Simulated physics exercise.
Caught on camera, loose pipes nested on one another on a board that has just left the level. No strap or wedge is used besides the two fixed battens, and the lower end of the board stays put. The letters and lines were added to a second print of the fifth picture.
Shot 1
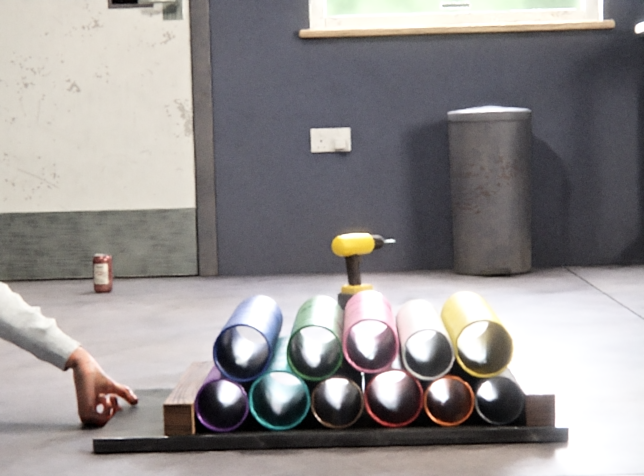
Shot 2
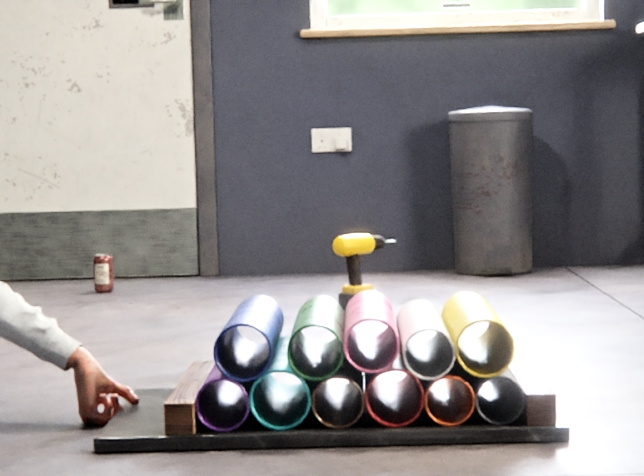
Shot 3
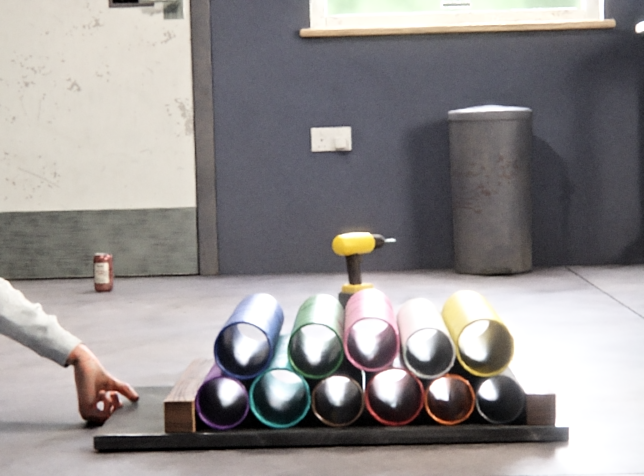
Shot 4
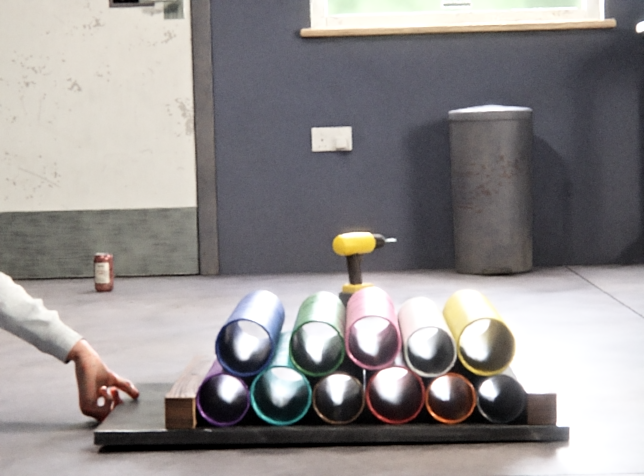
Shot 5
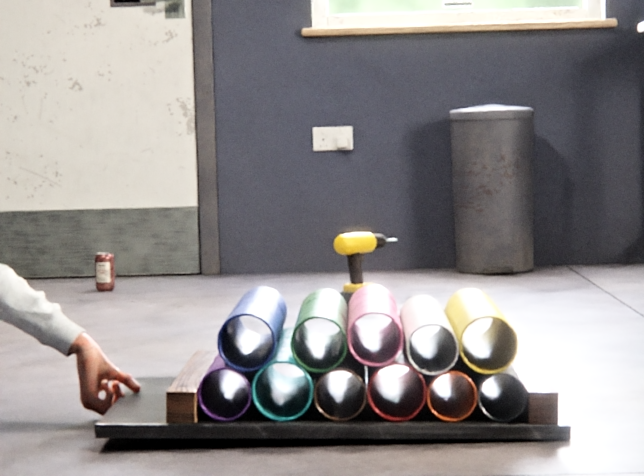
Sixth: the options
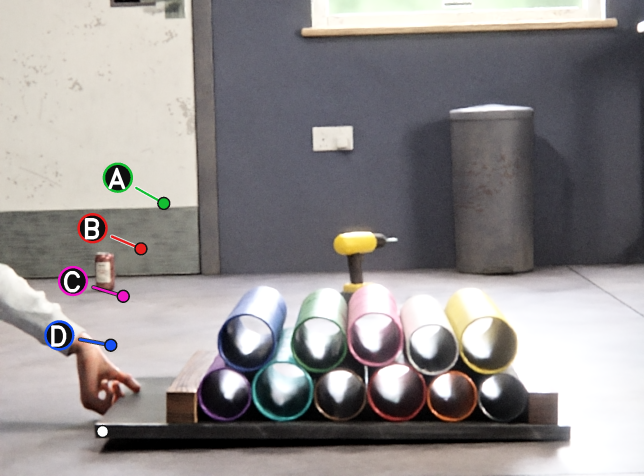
The clip opens on colourful pipes stacked in two rows between wooden blocks on a dark board, with a hand at its left end and a yellow drill behind. The hand then slowly raises that end very slightly, and the pipes stay nested together, rising only a touch with the board.
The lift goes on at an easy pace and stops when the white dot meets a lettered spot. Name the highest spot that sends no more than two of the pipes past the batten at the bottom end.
Stop at C.
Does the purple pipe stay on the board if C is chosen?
Yes.
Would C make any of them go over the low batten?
Yes, at C.
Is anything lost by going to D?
No, at D.
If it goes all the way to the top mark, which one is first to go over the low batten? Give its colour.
First is the yellow one.
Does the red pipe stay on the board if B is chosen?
Yes.
On the marked copy, A at (164, 204); B at (141, 249); C at (123, 296); D at (111, 345); the white dot at (103, 432).
Following C. Soon after the start, board at 14°.
Later, board at 18°.
In the end, board at 18°, one over the low batten (yellow).
As for the rest, A four over the low batten (white, green, yellow, pink); B four over the low batten (white, green, yellow, pink); D none over the low batten.
